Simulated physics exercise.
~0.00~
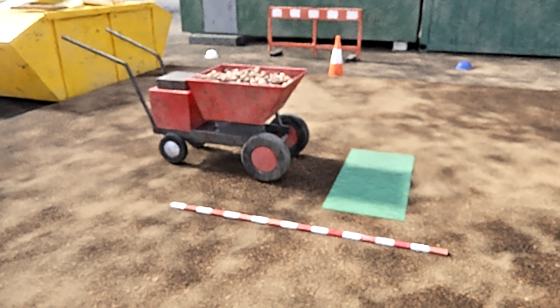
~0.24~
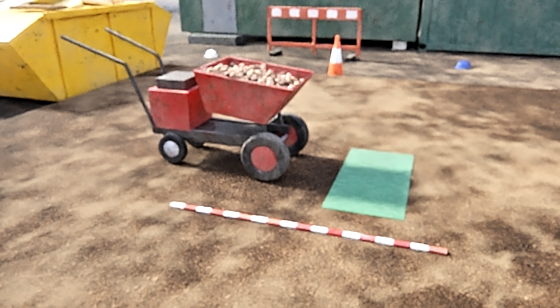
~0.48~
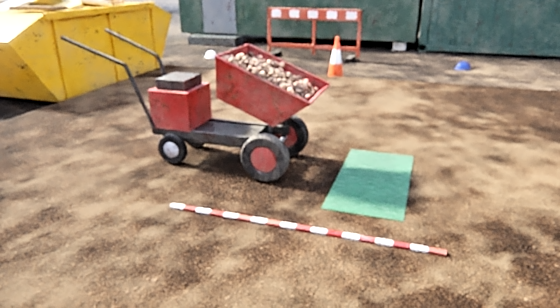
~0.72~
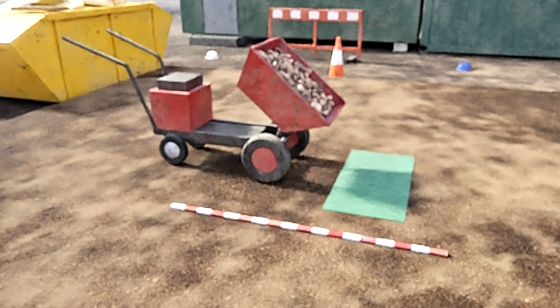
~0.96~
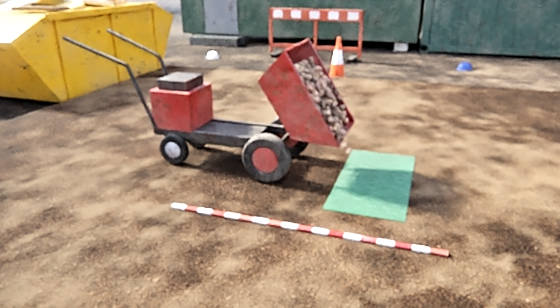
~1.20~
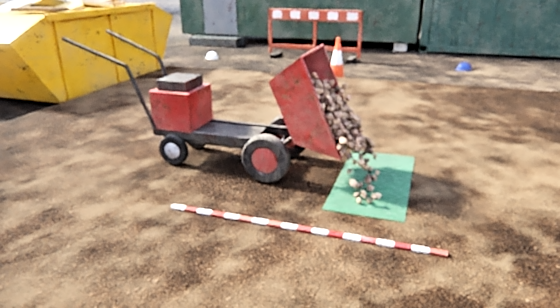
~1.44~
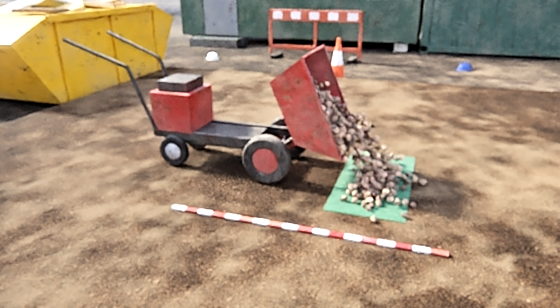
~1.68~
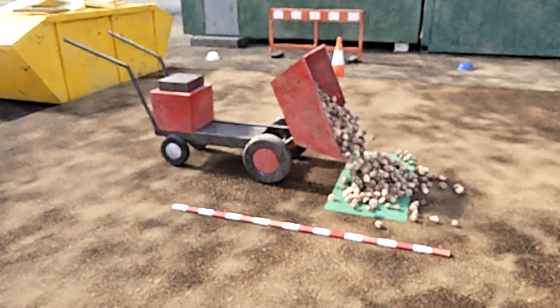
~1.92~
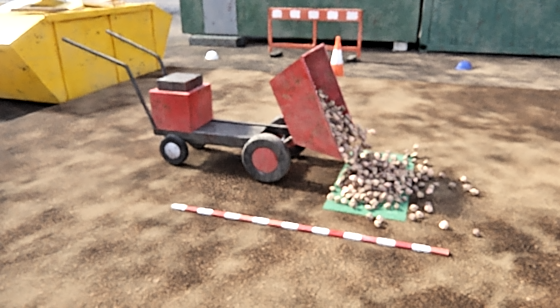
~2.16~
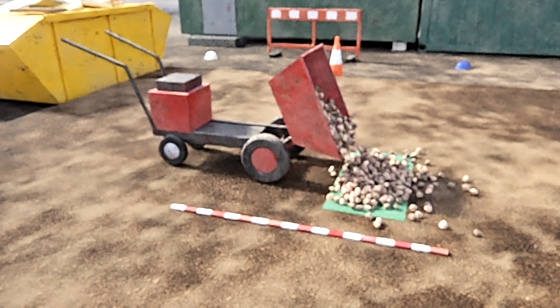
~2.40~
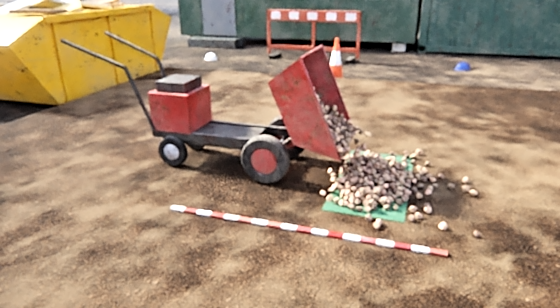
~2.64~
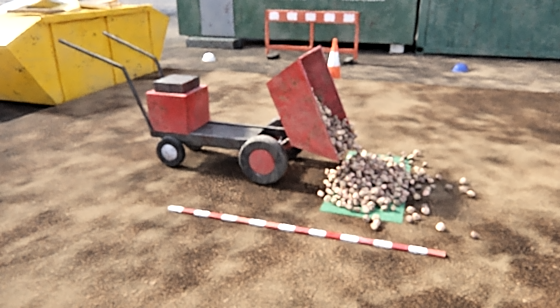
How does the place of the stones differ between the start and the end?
At the start the stones all sit in the level red skip. By the end many lie in a heap on and around the green sheet to the right, while the rest remain in the tipped skip.
A red motor barrow tips its skip, spilling stones onto a green sheet and the ground.
